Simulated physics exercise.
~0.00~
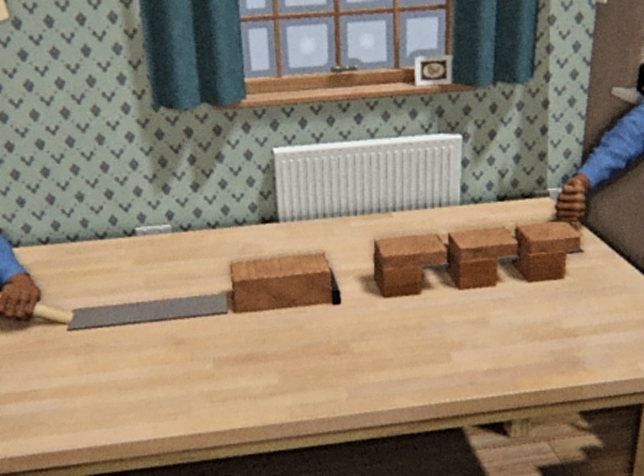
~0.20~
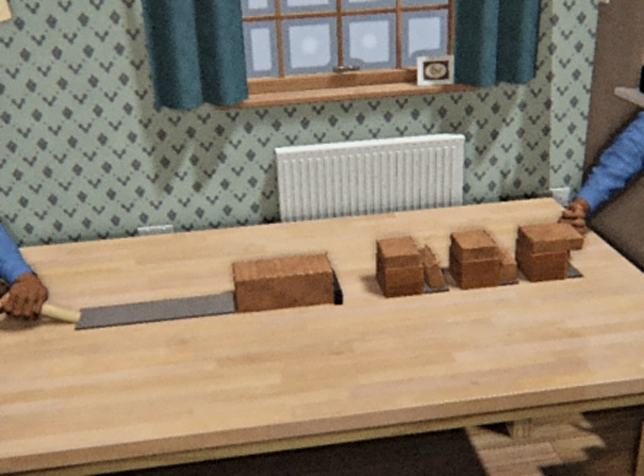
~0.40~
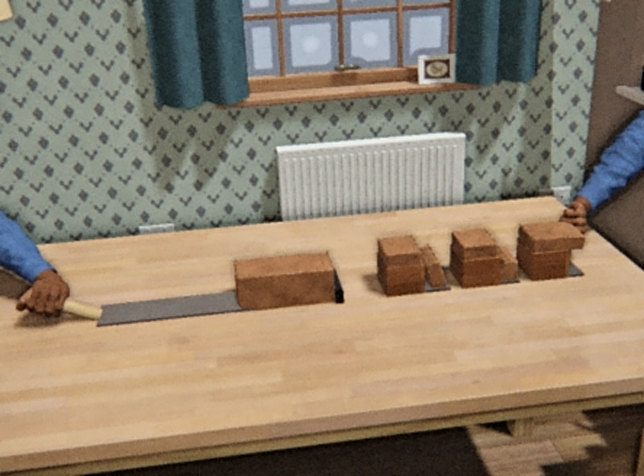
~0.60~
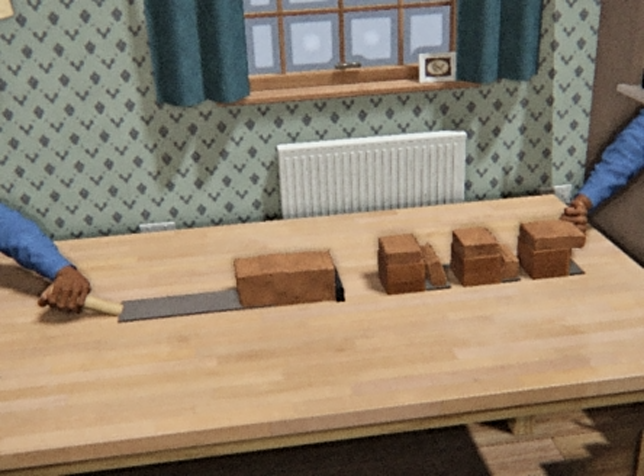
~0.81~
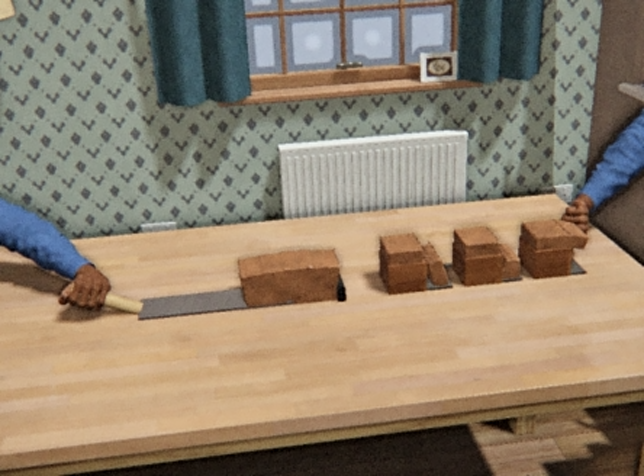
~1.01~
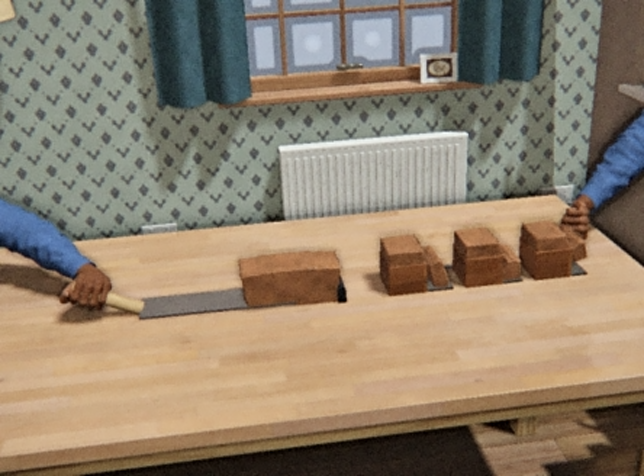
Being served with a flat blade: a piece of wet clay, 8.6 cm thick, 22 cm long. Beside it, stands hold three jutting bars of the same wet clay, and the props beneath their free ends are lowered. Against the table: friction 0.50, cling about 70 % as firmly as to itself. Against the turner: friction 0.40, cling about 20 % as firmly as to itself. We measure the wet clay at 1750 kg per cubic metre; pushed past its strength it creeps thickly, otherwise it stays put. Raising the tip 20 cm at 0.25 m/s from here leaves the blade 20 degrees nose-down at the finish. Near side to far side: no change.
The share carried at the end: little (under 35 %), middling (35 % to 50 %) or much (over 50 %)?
The share carried at the end is middling, 35 % to 50 %.
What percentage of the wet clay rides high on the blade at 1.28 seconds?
Near 18 % then.
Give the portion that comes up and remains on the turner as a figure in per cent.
Roughly 45 per cent.
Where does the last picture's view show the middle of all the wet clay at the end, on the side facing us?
You'll find it around (291, 253).
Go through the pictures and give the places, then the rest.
In the first picture, handle end of the blade at (68, 331), not yet moved; crest of the wet clay at (300, 274); drop of the bar ends 0, 0, 0 (left to right).
In the second picture, handle end of the blade at (75, 330), moved 1.1 cm; crest of the wet clay at (302, 274); drop of the bar ends 7.1 cm, 7.3 cm, 4 mm (left to right).
In the third picture, handle end of the blade at (97, 327), moved 5.6 cm; crest of the wet clay at (241, 278); drop of the bar ends 7.1 cm, 7.3 cm, 5 mm (left to right).
In the fourth picture, handle end of the blade at (119, 323), moved 10 cm; crest of the wet clay at (270, 273); drop of the bar ends 7.2 cm, 7.3 cm, 7 mm (left to right).
In the fifth picture, handle end of the blade at (139, 320), moved 14 cm; crest of the wet clay at (301, 268); drop of the bar ends 7.2 cm, 7.3 cm, 1.0 cm (left to right).
In the sixth picture, handle end of the blade at (140, 320), moved 14 cm; crest of the wet clay at (295, 269); drop of the bar ends 7.2 cm, 7.3 cm, 4.4 cm (left to right).
After 1.28 s, the tip is 7.2 cm up.
After 1.61 s, the tip is 15 cm up.
After 1.94 s, the tip is 20 cm up and 43 % is riding high on the blade.
After 2.27 s, the tip is 20 cm up and 43 % is riding high on the blade.
After 2.40 s, the tip is 20 cm up and 43 % is riding high on the blade.
